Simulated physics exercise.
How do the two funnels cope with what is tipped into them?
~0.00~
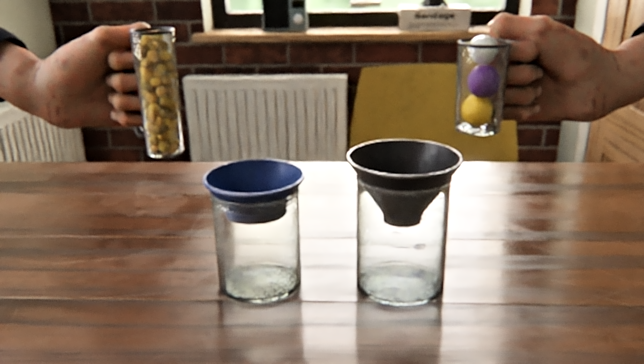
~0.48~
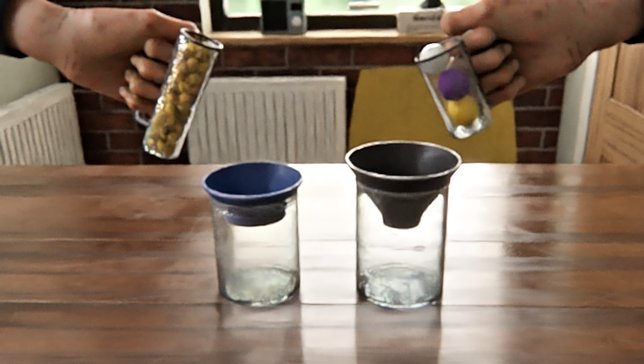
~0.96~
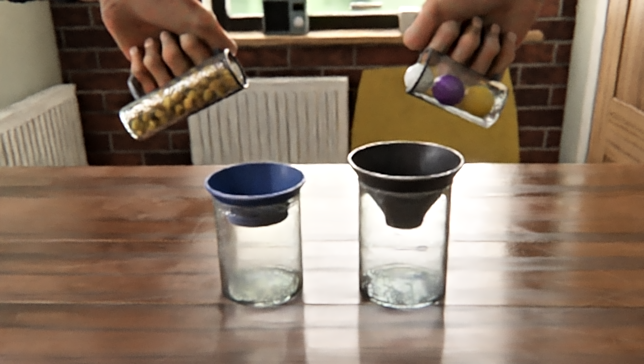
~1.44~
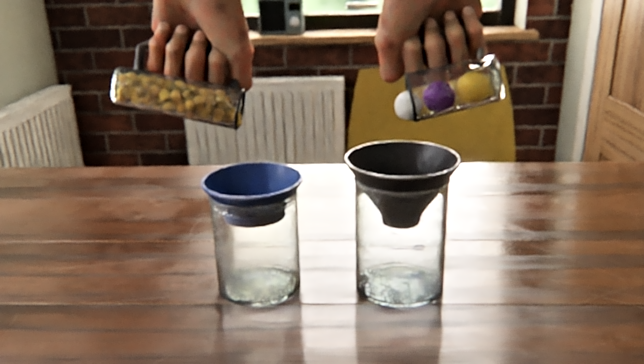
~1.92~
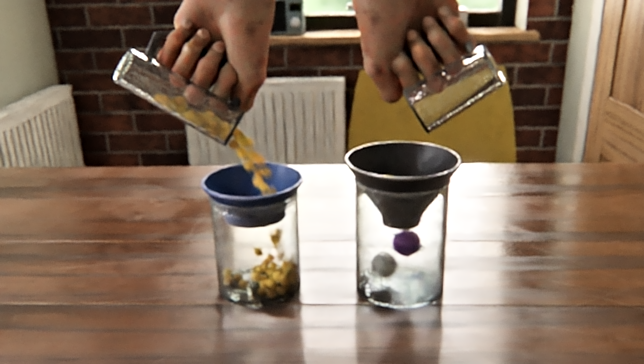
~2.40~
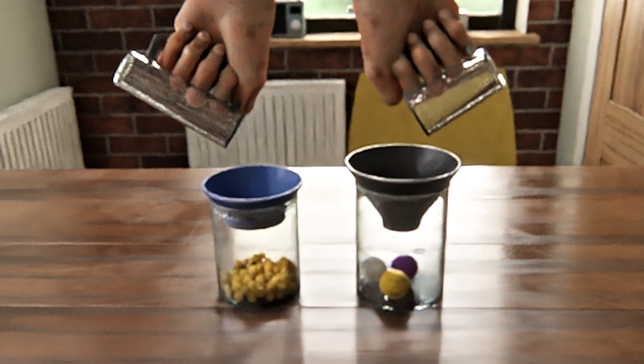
Neither funnel blocks. The small yellow pieces on the left and the larger balls on the right all end up in the jars beneath them.
